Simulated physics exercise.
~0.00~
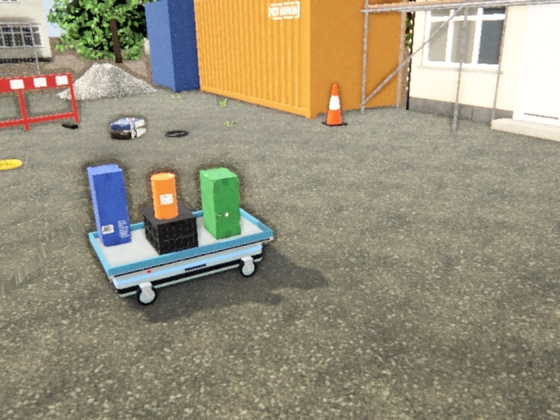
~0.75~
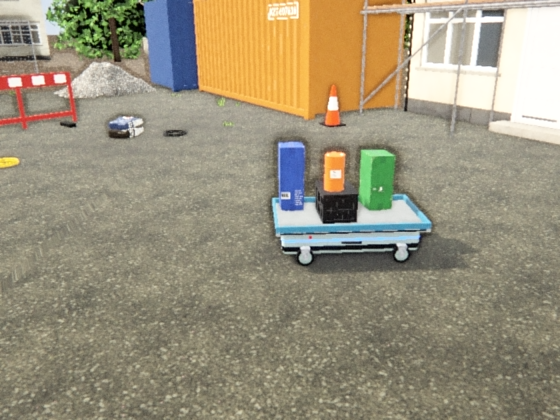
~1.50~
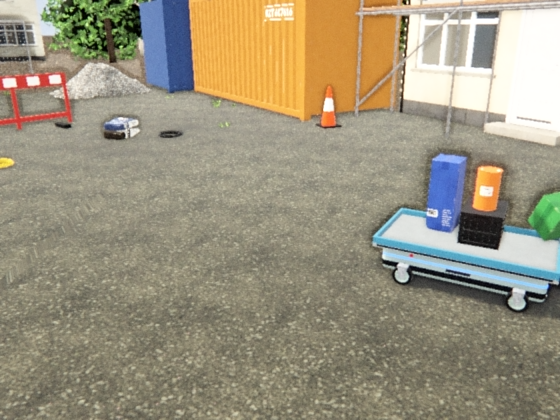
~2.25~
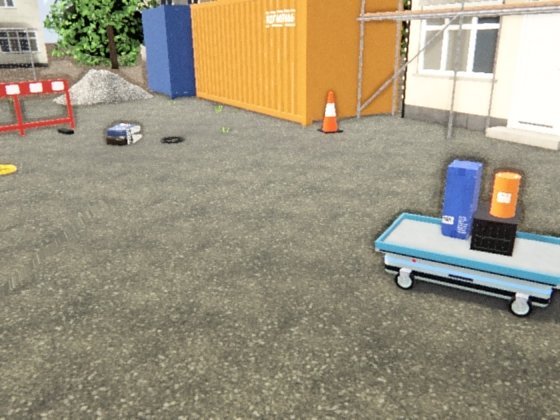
A cart rolls right and stops as the green box tips off its deck.
